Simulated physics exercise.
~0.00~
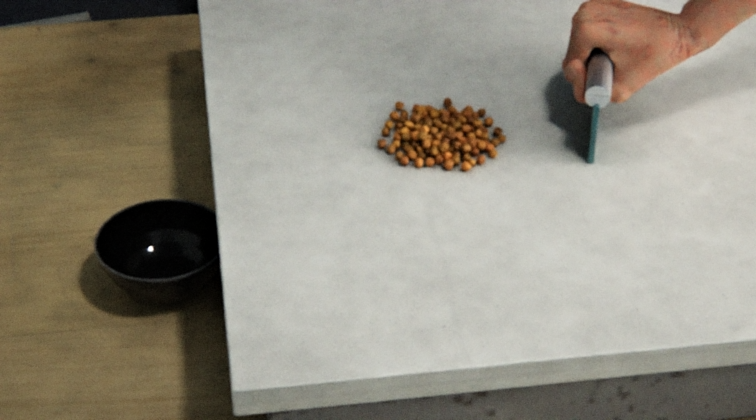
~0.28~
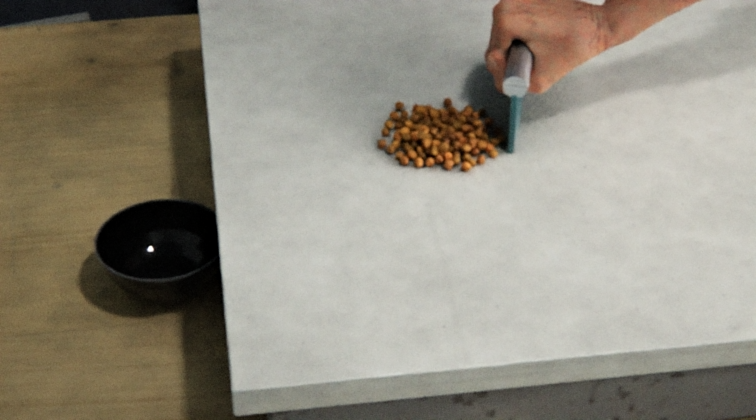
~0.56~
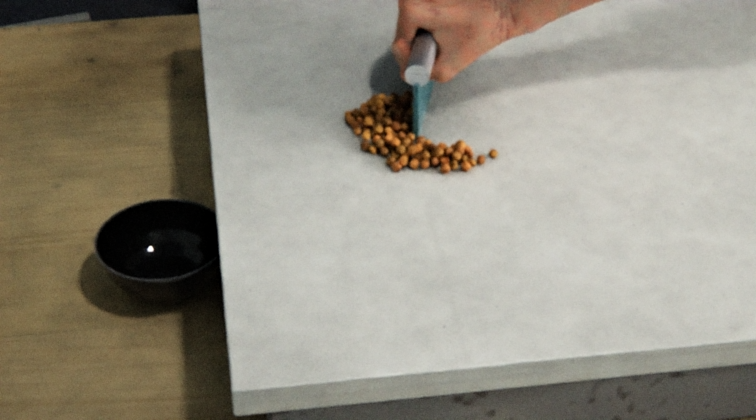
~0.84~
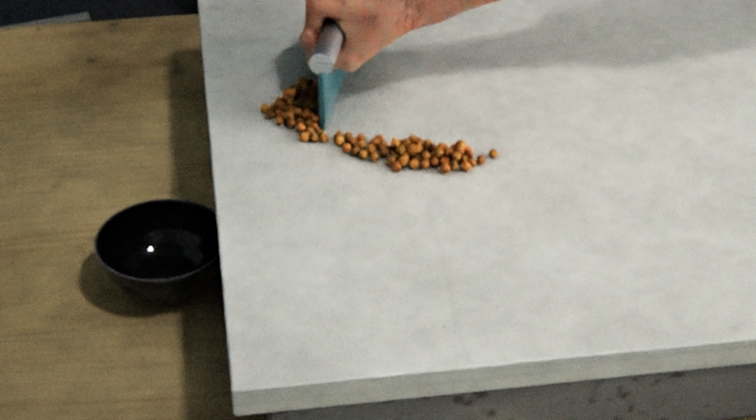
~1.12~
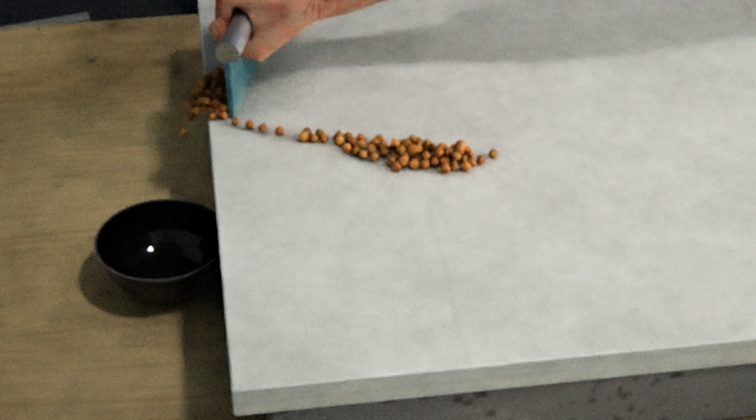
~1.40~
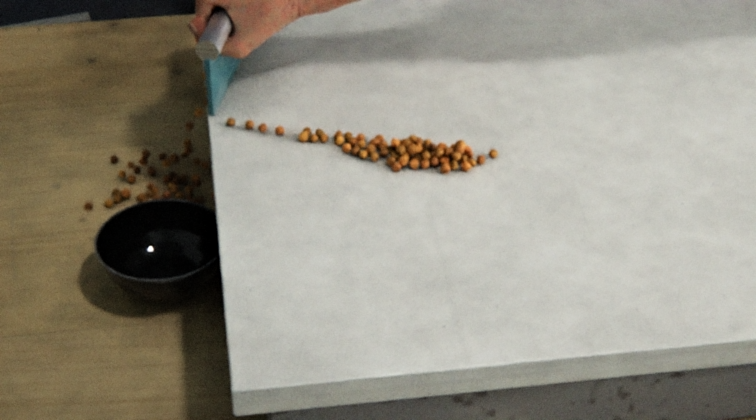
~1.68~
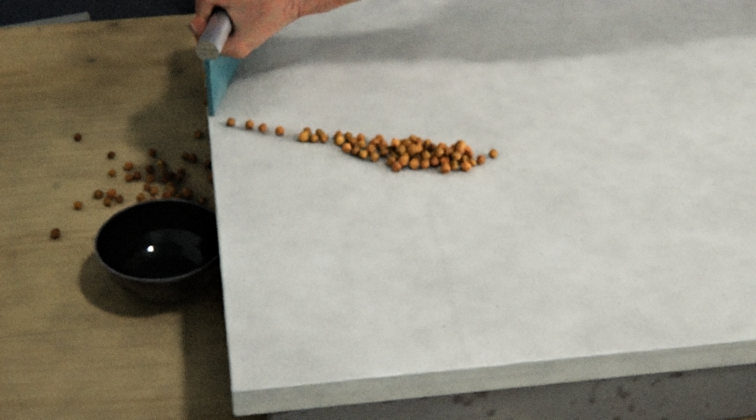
A hand grips a scraper with a grey handle and teal blade above a pale grey countertop, seen from a high angle, with a pile of roasted chickpeas near the middle and a black bowl on the wooden surface below at left. The hand sweeps the blade leftward into the pile, pushing part of it along and leaving a trailing line behind. At the left edge, the pushed chickpeas spill over and scatter on the wood behind the bowl. The scraper stops at the edge, the bowl stays empty, and most chickpeas remain on the counter.
